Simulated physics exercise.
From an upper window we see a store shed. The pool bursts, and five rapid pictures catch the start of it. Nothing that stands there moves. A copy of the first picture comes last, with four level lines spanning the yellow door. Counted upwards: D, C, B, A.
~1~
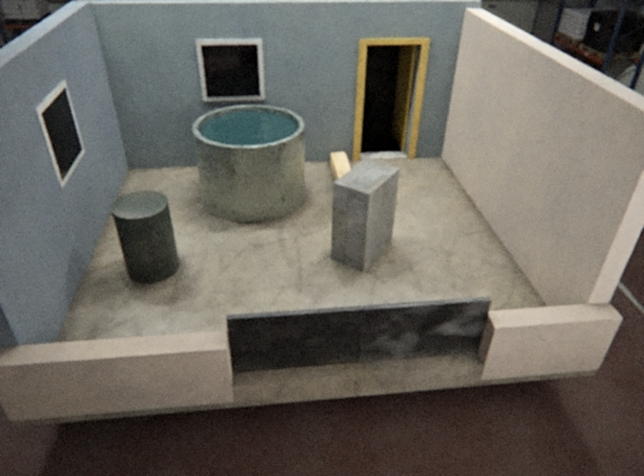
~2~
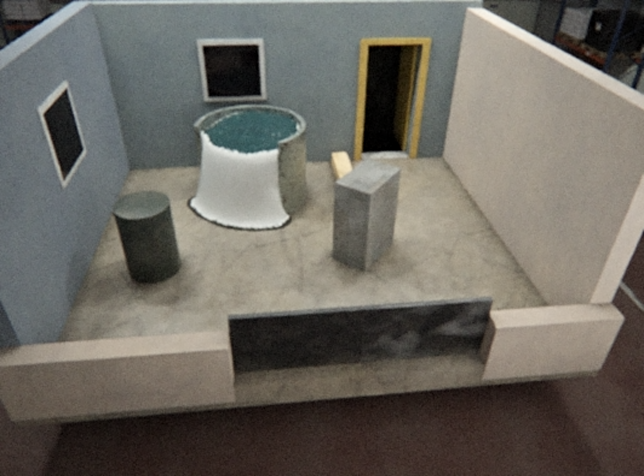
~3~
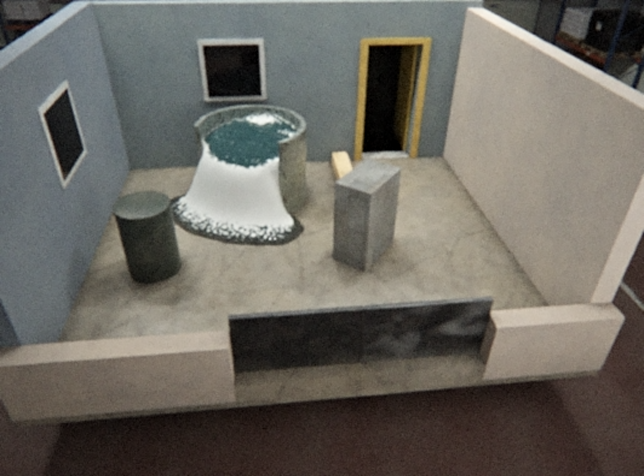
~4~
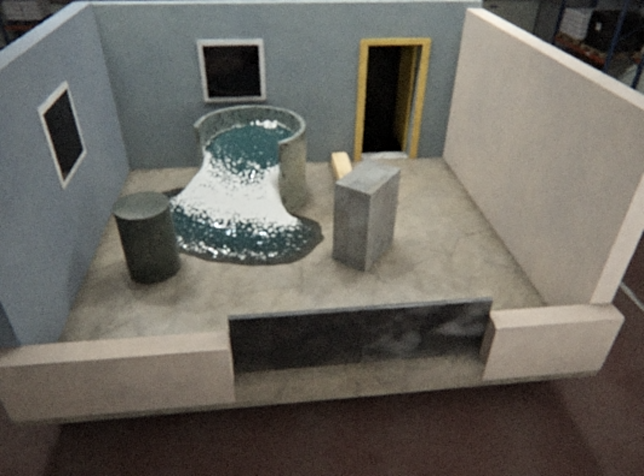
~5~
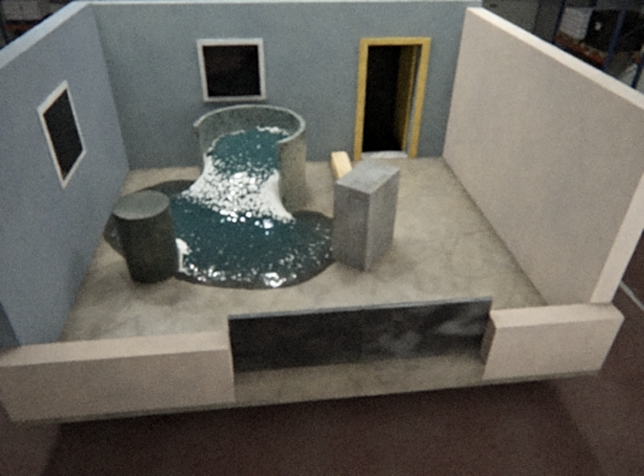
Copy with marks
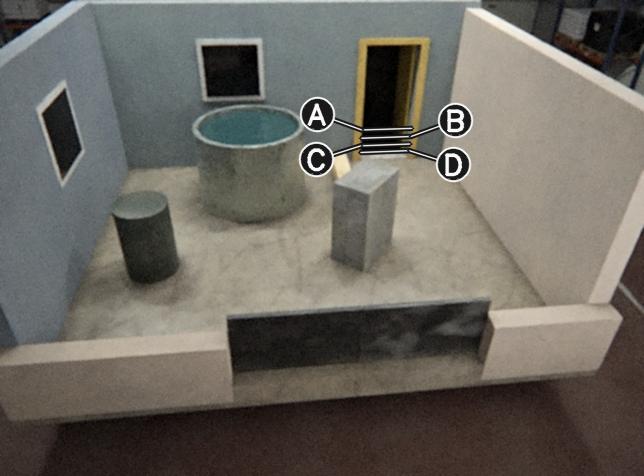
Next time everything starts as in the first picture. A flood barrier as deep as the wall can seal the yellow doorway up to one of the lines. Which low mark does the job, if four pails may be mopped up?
Go for D.
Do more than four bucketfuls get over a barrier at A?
No, not at all.
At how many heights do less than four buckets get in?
All of the four.
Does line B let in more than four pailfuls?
No, that is safe.
On the marked copy, A at (387, 129); B at (386, 137); C at (385, 144); D at (384, 151); from the bottom up D, C, B, A.
With A, nothing gets over.
With B, nothing gets over.
With C, nothing gets over.
With D, a splash gets over, under a bucket.
